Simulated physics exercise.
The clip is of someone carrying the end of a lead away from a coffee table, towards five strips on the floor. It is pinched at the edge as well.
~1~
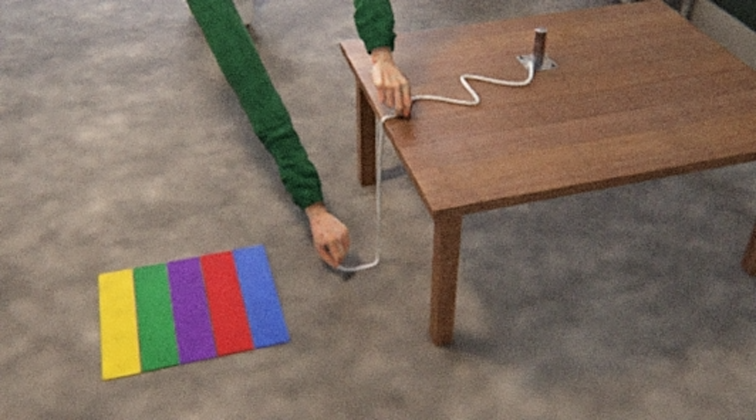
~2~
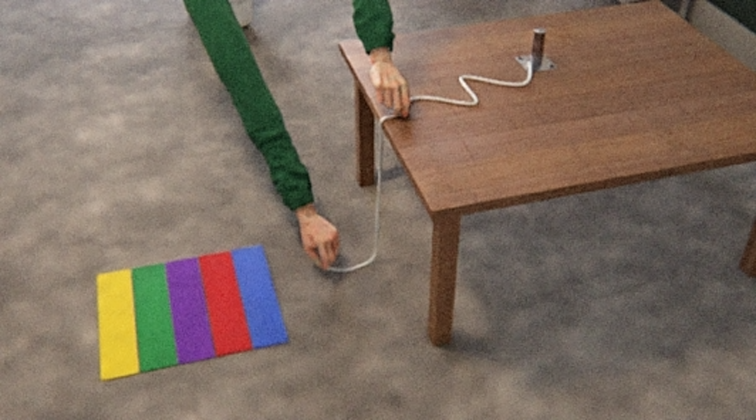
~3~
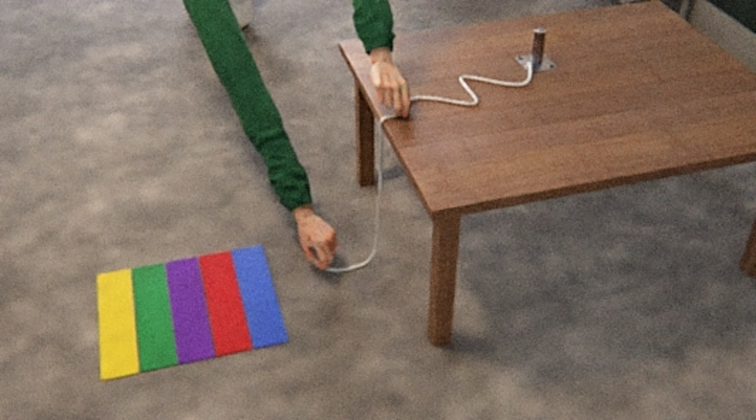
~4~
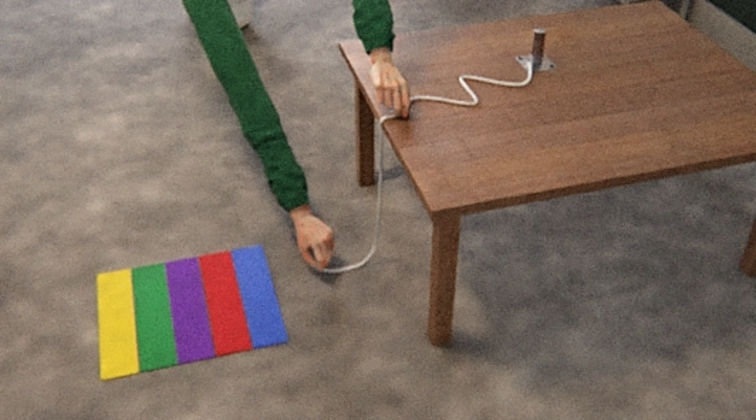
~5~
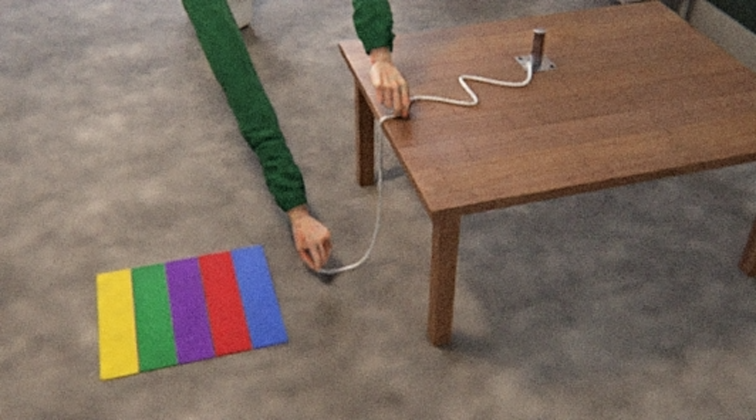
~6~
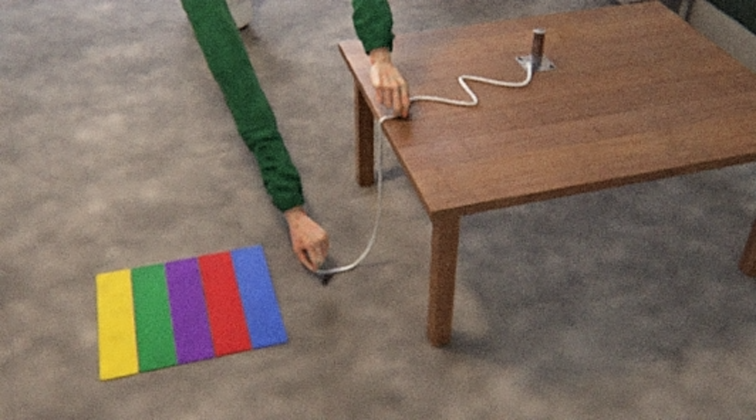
At the start, one green-sleeved hand pinches a white lead at the edge of a wooden table while the other holds its end low, right of five coloured strips on the floor. The lower hand then shifts slightly left, drawing the end a little nearer the blue strip, while the upper hand stays put.
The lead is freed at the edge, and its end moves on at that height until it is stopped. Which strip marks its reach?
It halts on the yellow strip.
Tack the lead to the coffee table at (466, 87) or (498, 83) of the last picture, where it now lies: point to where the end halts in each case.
About (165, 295) and (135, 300).
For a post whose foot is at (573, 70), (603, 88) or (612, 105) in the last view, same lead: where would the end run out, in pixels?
About (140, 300), (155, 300) and (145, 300).
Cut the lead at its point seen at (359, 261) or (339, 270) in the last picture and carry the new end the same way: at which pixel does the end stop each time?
Near (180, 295) and (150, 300).
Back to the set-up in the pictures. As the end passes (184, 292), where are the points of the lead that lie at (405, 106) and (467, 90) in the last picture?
At (359, 161), then (417, 94).
Early on, end near (184, 292); over purple.
Midway, end near (135, 302); over green.
At the end of the slack, end near (106, 307); over yellow. Over yellow.
